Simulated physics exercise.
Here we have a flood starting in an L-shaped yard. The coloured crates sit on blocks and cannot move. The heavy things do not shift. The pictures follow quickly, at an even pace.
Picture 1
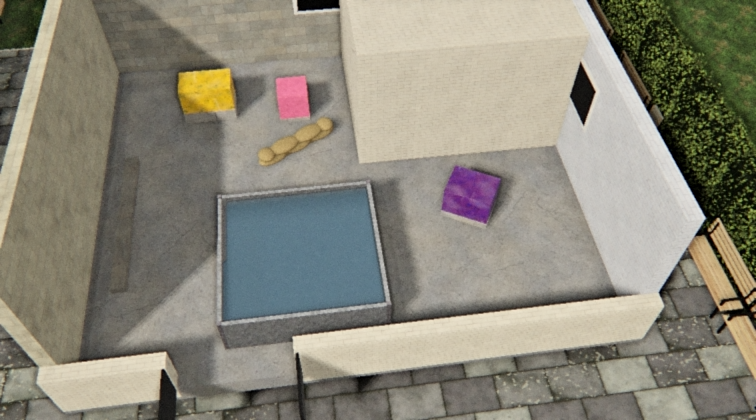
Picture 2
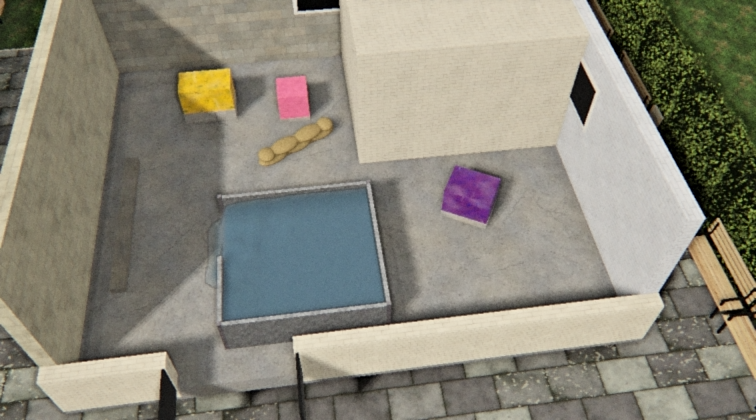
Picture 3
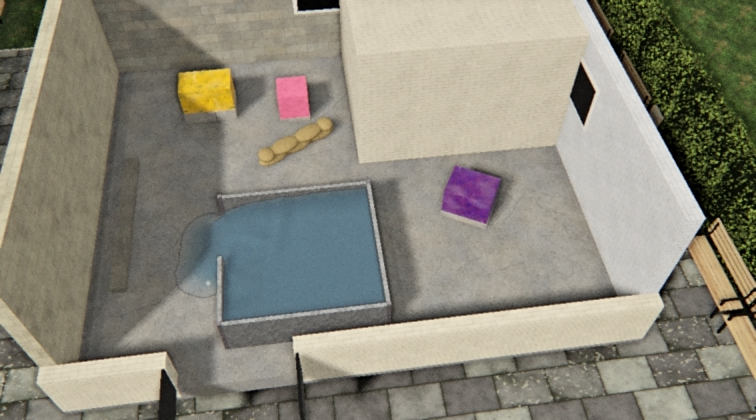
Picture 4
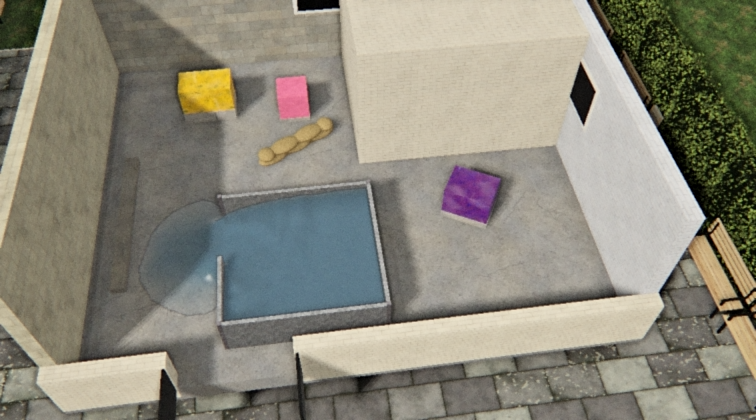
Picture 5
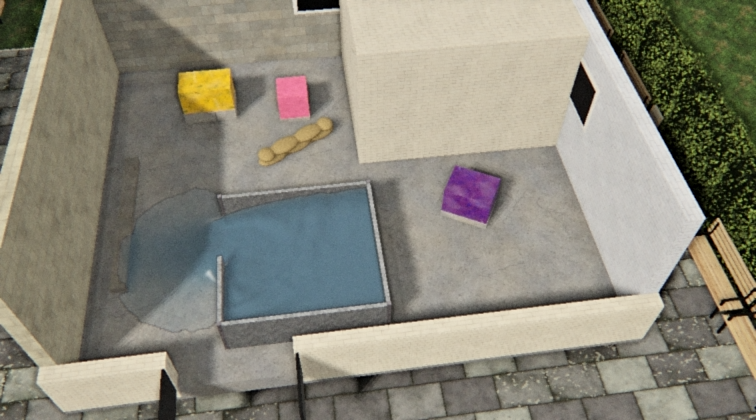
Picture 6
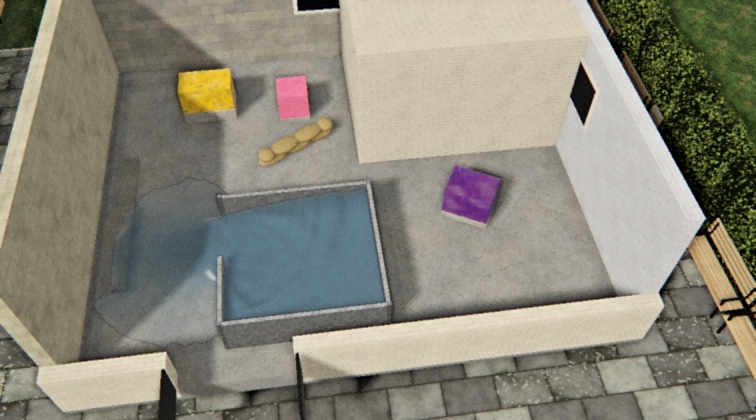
A walled concrete yard with a pale block jutting in at the back is seen from high above. A square grey-rimmed tank of blue water sits near the front wall, with yellow and pink boxes and a lumpy tan row behind it and a purple box to the right. Water breaks through the tank's left side and spreads leftward in a thin, widening sheet, while the camera stays still.
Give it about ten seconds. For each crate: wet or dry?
In the end: The purple crate escapes dry; the pink crate is wetted; the yellow crate escapes dry.
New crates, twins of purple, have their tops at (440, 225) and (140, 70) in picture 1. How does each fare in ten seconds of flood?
One after the other: Remains dry, ends up wet.
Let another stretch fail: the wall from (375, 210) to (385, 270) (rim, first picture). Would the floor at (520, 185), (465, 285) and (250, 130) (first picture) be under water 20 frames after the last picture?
In turn: Covered, wet, free of water.
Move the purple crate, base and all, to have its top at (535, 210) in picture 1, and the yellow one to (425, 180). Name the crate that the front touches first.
The pink crate.
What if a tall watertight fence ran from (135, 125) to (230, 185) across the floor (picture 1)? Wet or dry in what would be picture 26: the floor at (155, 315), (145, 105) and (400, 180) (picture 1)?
One after the other: Covered, wet, not flooded.
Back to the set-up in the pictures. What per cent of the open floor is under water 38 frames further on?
About 60 per cent.
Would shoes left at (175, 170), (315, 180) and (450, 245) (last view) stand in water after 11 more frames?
As listed: Wet, free of water, dry.
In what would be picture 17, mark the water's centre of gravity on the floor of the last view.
At about (244, 263).
A moment on, water covers 20 % of the floor; the purple crate not reached, the pink crate not reached, the yellow crate not reached.
Next, water covers 25 % of the floor; the purple crate not reached, the pink crate not reached, the yellow crate water round its plinth.
Then, water covers 40 % of the floor; the purple crate not reached, the pink crate water round its plinth, the yellow crate water round its plinth.
Later, water covers 60 % of the floor; the purple crate not reached, the pink crate water round its plinth, the yellow crate water round its plinth.
In the end, water covers 70 % of the floor; the purple crate stayed above the water, the pink crate was topped, the yellow crate stayed above the water.
